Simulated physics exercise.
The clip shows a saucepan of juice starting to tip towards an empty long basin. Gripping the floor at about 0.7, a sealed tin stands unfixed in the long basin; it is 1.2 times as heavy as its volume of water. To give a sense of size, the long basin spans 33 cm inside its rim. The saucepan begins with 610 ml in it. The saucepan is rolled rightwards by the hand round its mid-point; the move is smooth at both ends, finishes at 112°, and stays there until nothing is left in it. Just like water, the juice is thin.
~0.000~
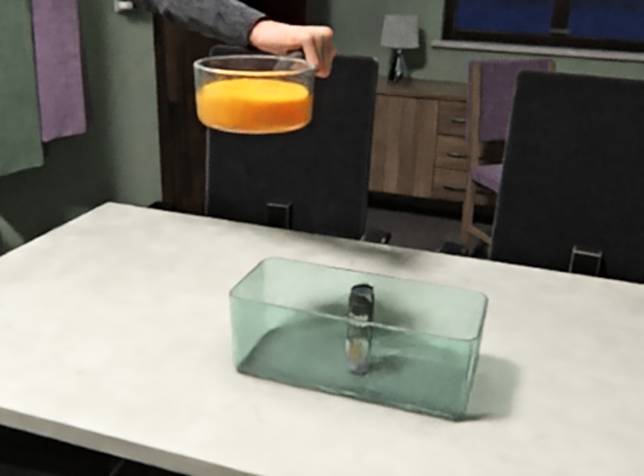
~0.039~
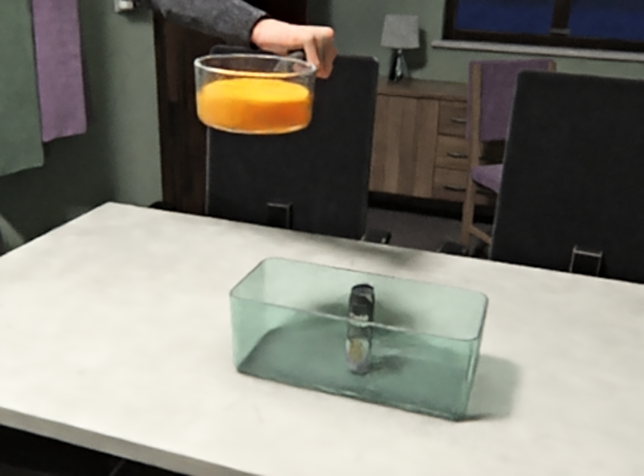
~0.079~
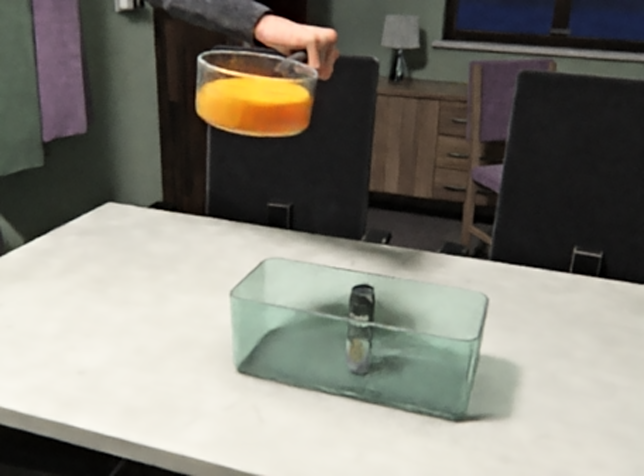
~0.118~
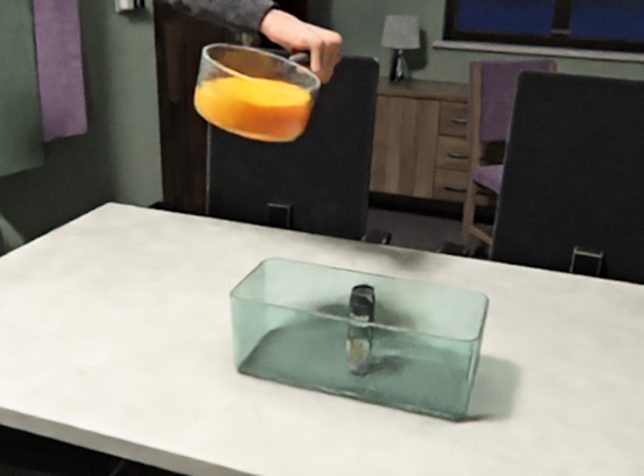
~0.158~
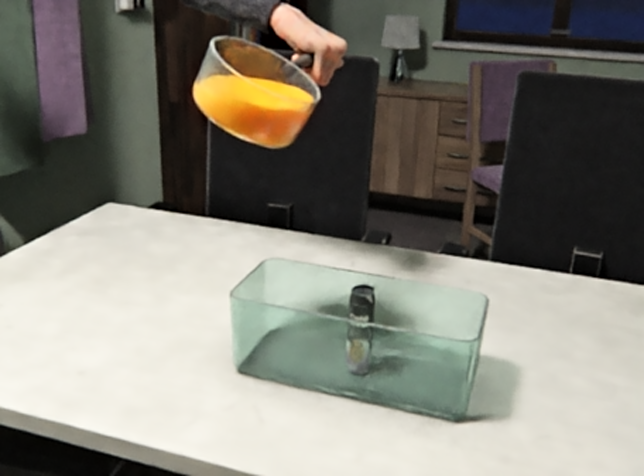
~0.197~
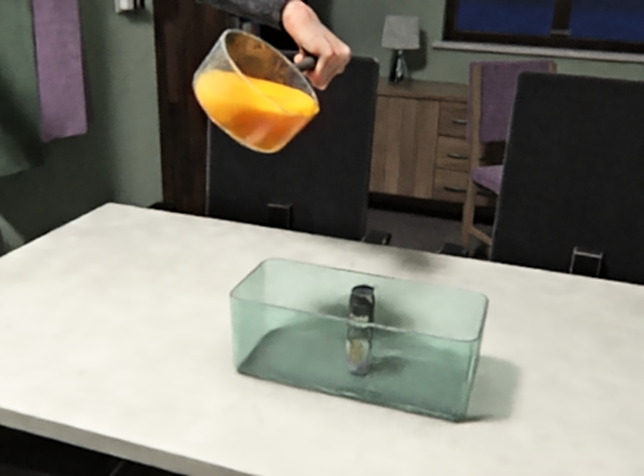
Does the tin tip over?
It tumbles.
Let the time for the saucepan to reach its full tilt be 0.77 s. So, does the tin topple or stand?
Outcome - the tin stays erect.
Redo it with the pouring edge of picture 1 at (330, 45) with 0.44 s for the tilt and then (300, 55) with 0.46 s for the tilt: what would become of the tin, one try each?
The tin overturns the first time and stays vertical the second time.
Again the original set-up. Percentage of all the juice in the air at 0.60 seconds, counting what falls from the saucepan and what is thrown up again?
Roughly 12 %.
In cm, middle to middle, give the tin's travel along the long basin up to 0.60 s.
I'd put it at around 1 centimetres.
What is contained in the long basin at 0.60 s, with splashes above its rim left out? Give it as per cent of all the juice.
Some 86 per cent.
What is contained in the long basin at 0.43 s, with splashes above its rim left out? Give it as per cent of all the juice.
Around 5 percent.
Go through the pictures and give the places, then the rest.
In the first picture, it leans 0°; its right rim is at (310, 71); the juice meets the walls at (208, 84) and (309, 93); the long basin's rim runs from (247, 276) to (483, 318); the tin's top is at (362, 293).
In the second picture, it leans 2°; its right rim is at (311, 73); the juice meets the walls at (208, 84) and (310, 94).
In the third picture, it leans 7°; its right rim is at (314, 79); the juice meets the walls at (208, 83) and (310, 96).
In the fourth picture, it leans 16°; its right rim is at (315, 89); the juice meets the walls at (208, 81) and (311, 98).
In the fifth picture, it leans 27°; its right rim is at (315, 103); the juice meets the walls at (206, 78) and (313, 101).
In the sixth picture, it leans 40°; its right rim is at (312, 117); the juice meets the walls at (207, 72) and (310, 105); 1 per cent is over the edge.
Then, 0.43 s in, the tilt is 109° and 15 per cent is still to pour; the tin stands where it began.
Then, 0.60 s in, the tilt is 112° and 2 per cent is still to pour; the tin stands 1 cm from where it began.
Then, 0.78 s in, the tilt is 112° and 0 per cent is still to pour; the tin leans 15°.
Then, 0.98 s in, the tilt is 112° and 0 per cent is still to pour; the tin leans 36°.
Finally, the tin lies on its side.
